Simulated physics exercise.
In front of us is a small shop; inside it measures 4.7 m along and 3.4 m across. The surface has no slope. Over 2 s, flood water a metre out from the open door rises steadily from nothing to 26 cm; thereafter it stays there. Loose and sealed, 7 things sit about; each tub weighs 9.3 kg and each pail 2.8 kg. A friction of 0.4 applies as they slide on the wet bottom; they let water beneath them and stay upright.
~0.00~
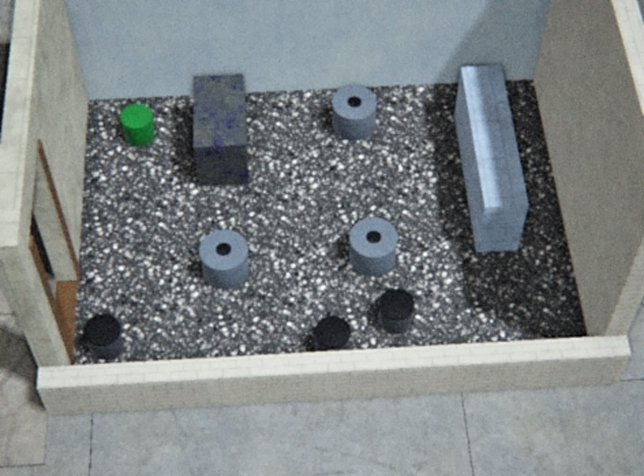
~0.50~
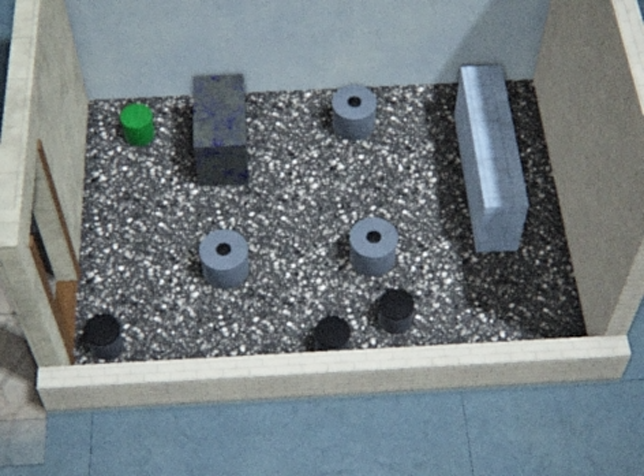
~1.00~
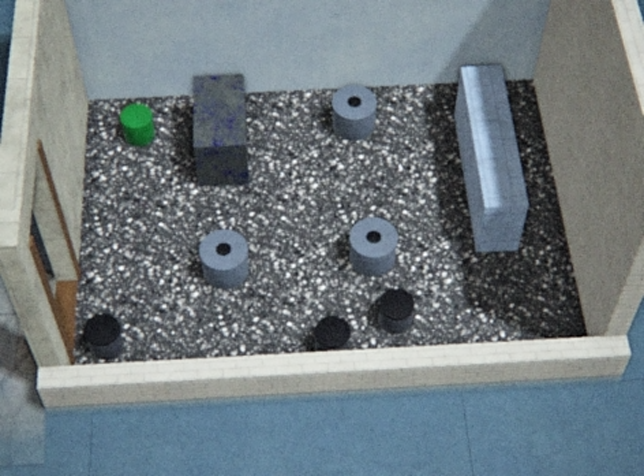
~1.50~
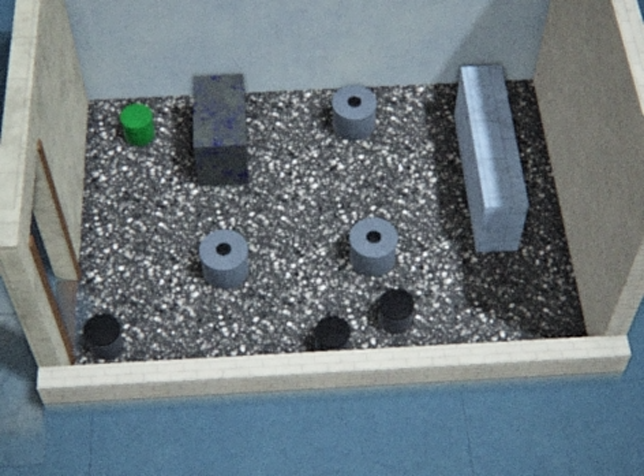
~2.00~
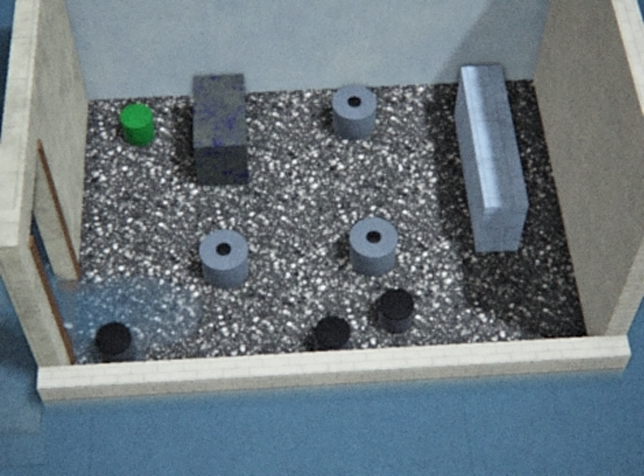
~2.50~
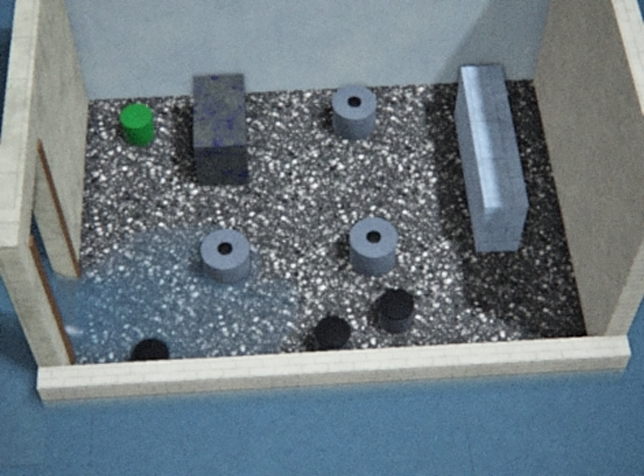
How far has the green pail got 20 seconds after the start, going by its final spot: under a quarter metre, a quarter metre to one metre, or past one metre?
It will likely make a long trip.
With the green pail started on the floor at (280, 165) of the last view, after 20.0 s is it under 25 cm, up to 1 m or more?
Well, it gets shoved far.
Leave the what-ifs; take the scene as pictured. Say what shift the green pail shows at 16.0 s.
About 300 cm out of place.
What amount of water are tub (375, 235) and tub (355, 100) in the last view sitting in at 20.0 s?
Depth approx. 17 cm / 20 cm.
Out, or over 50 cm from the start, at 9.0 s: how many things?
I get 6.
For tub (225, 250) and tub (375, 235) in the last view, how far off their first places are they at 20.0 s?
One is off by 200 cm, the other by 30 cm, in the order asked.
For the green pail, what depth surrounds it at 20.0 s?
I'd say around 26 cm.
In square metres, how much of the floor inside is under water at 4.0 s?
Roughly 9.5 m2 of it is wet.
After 4.0 s the green pail is near (136, 116), 0.0 m from its start, aground; 2 afloat.
After 9.0 s the green pail is near (134, 117), 0.0 m from its start, aground; 6 afloat.
After 16.0 s the green pail is near (423, 175), 3.0 m from its start, afloat; 7 afloat.
After 20.0 s the green pail is near (302, 68), 1.7 m from its start, afloat; 7 afloat.
